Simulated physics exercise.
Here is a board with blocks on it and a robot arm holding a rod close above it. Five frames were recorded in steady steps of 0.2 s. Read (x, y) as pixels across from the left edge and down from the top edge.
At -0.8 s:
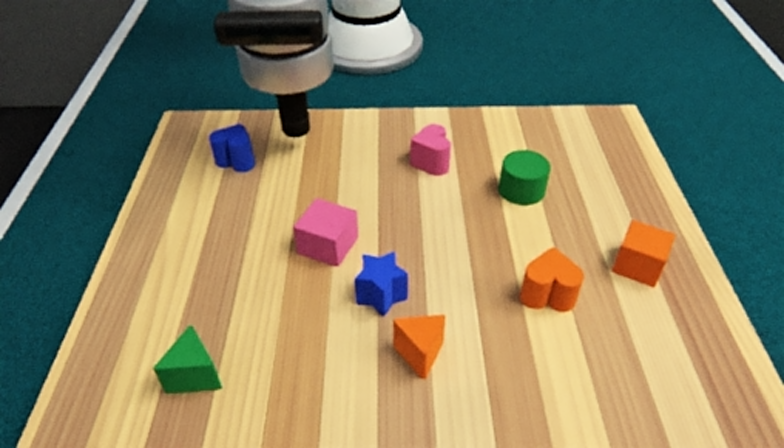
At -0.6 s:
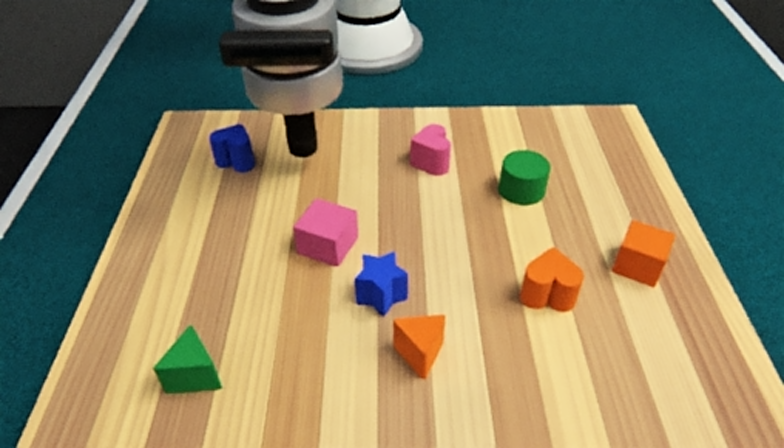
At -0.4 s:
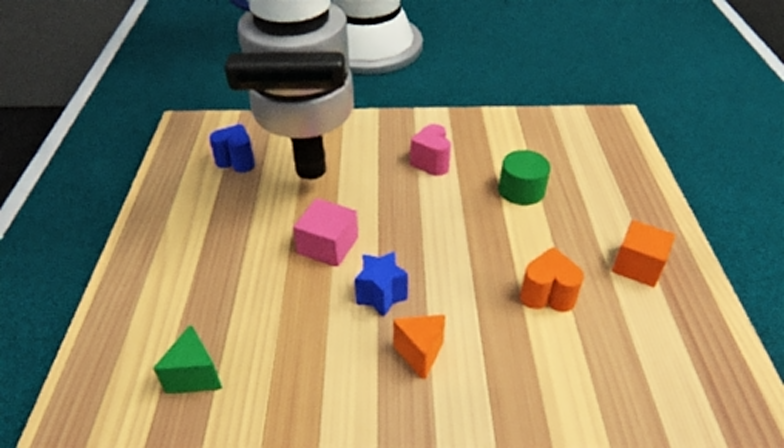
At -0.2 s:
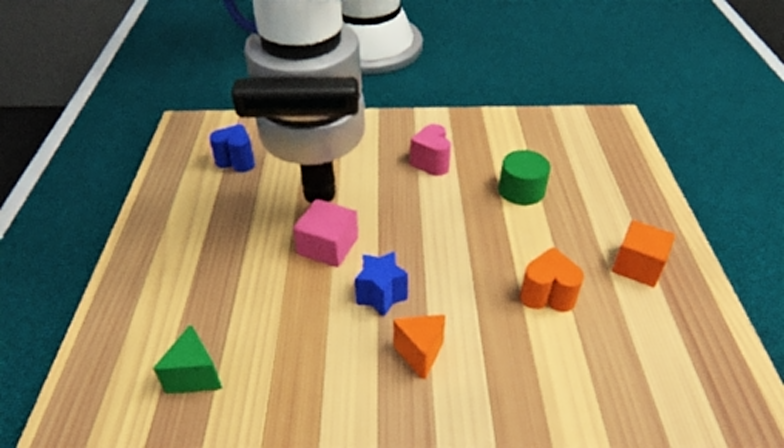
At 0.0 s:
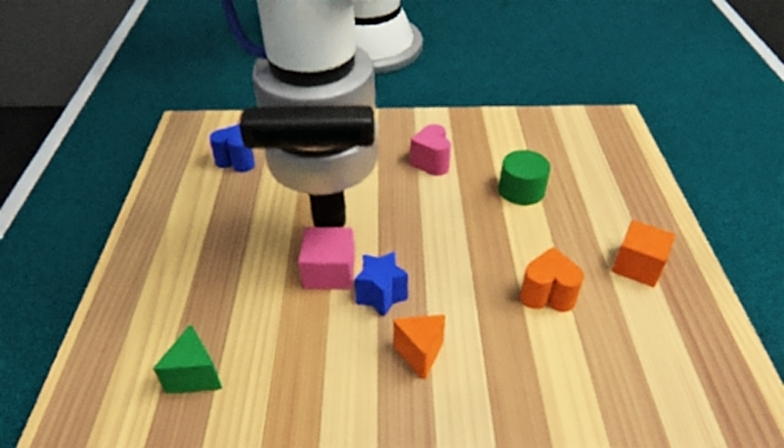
A robot arm with a dark rod moves steadily toward the viewer and slightly right, then nudges the pink cube a short way nearer and turns it slightly. The fixed, raised view looks down on a striped wooden board over a teal surface. A blue star and orange triangle sit near the cube, green triangle lower left, blue and pink hearts behind, and green cylinder, orange heart and orange cube rightward, all still.
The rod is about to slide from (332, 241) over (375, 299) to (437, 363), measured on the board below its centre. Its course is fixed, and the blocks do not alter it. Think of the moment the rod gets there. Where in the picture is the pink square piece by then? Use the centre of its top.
Somewhere near (327, 284).
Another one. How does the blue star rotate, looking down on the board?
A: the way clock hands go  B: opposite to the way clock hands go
My pick is B.
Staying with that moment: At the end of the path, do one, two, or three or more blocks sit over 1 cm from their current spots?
My answer is three or more.
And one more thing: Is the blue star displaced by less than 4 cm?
I'd say no.
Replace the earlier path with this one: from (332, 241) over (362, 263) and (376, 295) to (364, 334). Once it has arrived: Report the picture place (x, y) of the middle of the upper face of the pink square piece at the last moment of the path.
If I read the scene right, the answer is (320, 279).
What follows on the original path. One third of the way, rod at (358, 260); pink square piece at (329, 279), turned 40° clockwise; blue star at (390, 276).
Two thirds of the way, rod at (392, 302); pink square piece at (327, 284), turned 55° clockwise; blue star at (426, 310), turned 55° anticlockwise; orange triangle at (437, 343), turned 20° anticlockwise.
At the end, rod at (439, 345); pink square piece at (327, 284), turned 55° clockwise; blue star at (478, 353), turned 55° anticlockwise; orange triangle at (494, 391), turned 20° anticlockwise.
